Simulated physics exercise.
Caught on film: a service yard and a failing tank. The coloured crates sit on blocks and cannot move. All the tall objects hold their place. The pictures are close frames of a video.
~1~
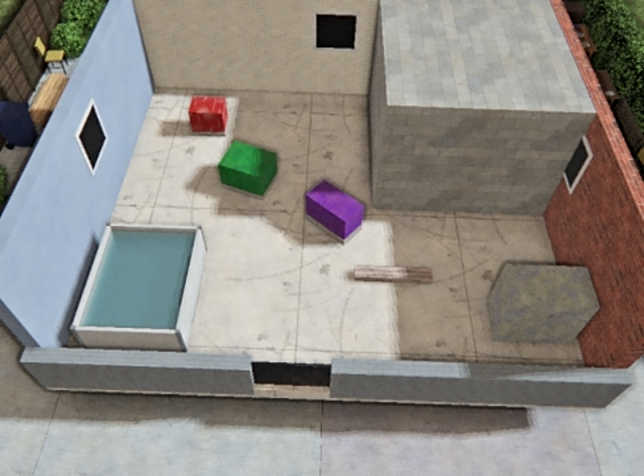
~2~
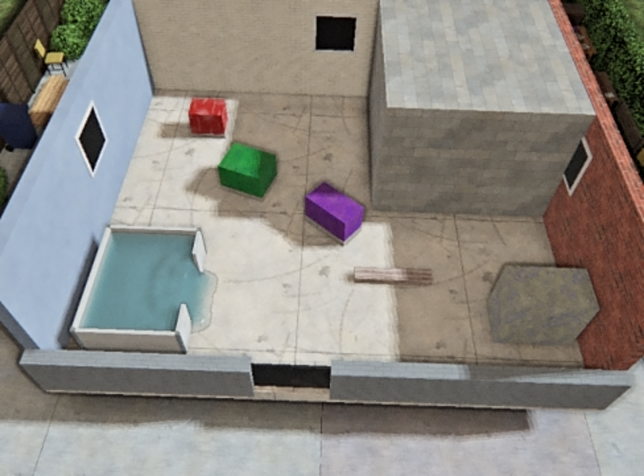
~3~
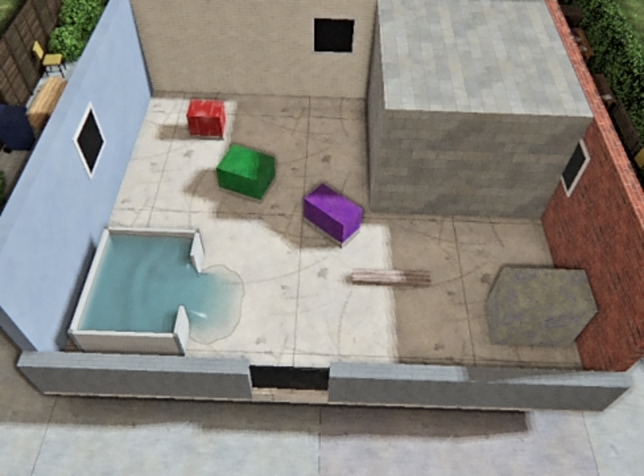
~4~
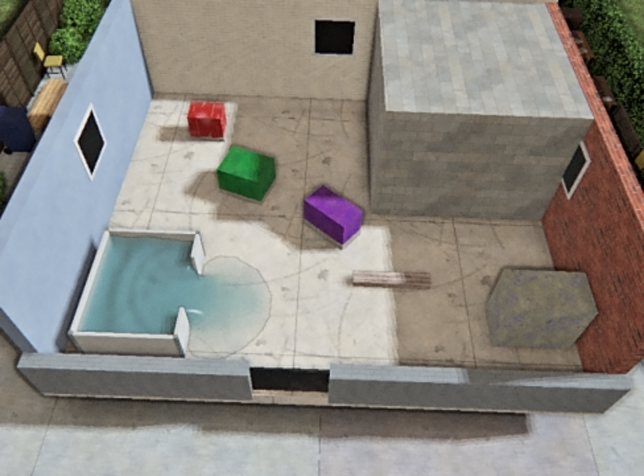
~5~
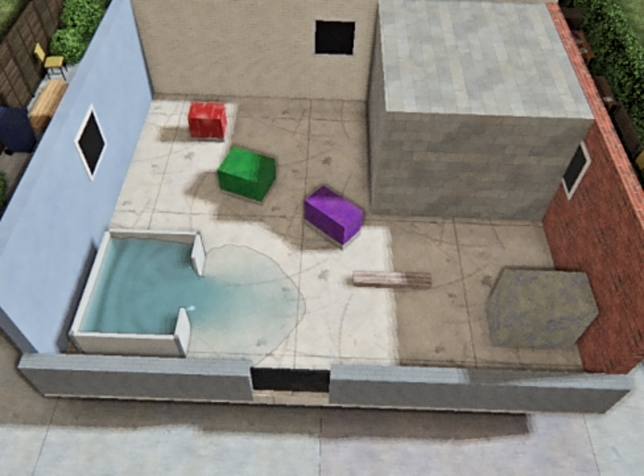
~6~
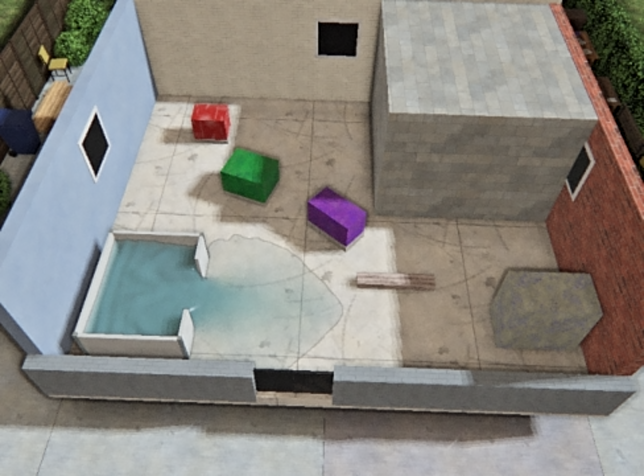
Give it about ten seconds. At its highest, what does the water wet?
The red crate escapes dry; the purple crate is wetted; the green crate escapes dry.
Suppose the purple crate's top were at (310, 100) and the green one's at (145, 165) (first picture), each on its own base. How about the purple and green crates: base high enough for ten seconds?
Purple remains dry, green remains dry.
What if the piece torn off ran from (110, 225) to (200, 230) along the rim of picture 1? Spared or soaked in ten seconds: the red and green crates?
Then: Red crate is wetted, green crate takes water.
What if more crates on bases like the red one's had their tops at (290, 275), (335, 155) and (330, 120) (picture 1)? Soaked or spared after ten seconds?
One after the other: Is wetted, stays dry, is spared.
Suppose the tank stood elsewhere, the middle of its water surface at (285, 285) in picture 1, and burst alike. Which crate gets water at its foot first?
The purple-painted one.
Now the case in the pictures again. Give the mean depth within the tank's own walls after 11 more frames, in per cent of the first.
About 50 per cent.
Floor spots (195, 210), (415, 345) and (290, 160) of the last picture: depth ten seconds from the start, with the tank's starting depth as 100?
Roughly 2, 14 and 4 per cent, in turn.
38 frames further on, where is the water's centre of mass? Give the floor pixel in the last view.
I would point to (370, 291).
A moment on, water covers 25 % of the floor; the red crate not reached, the purple crate water round its plinth, the green crate not reached.
Next, water covers 40 % of the floor; the red crate not reached, the purple crate water round its plinth, the green crate water round its plinth.
Then, water covers 50 % of the floor; the red crate not reached, the purple crate water round its plinth, the green crate water round its plinth.
Later, water covers 50 % of the floor; the red crate not reached, the purple crate water round its plinth, the green crate water round its plinth.
In the end, water covers 70 % of the floor; the red crate stayed above the water, the purple crate was topped, the green crate stayed above the water.
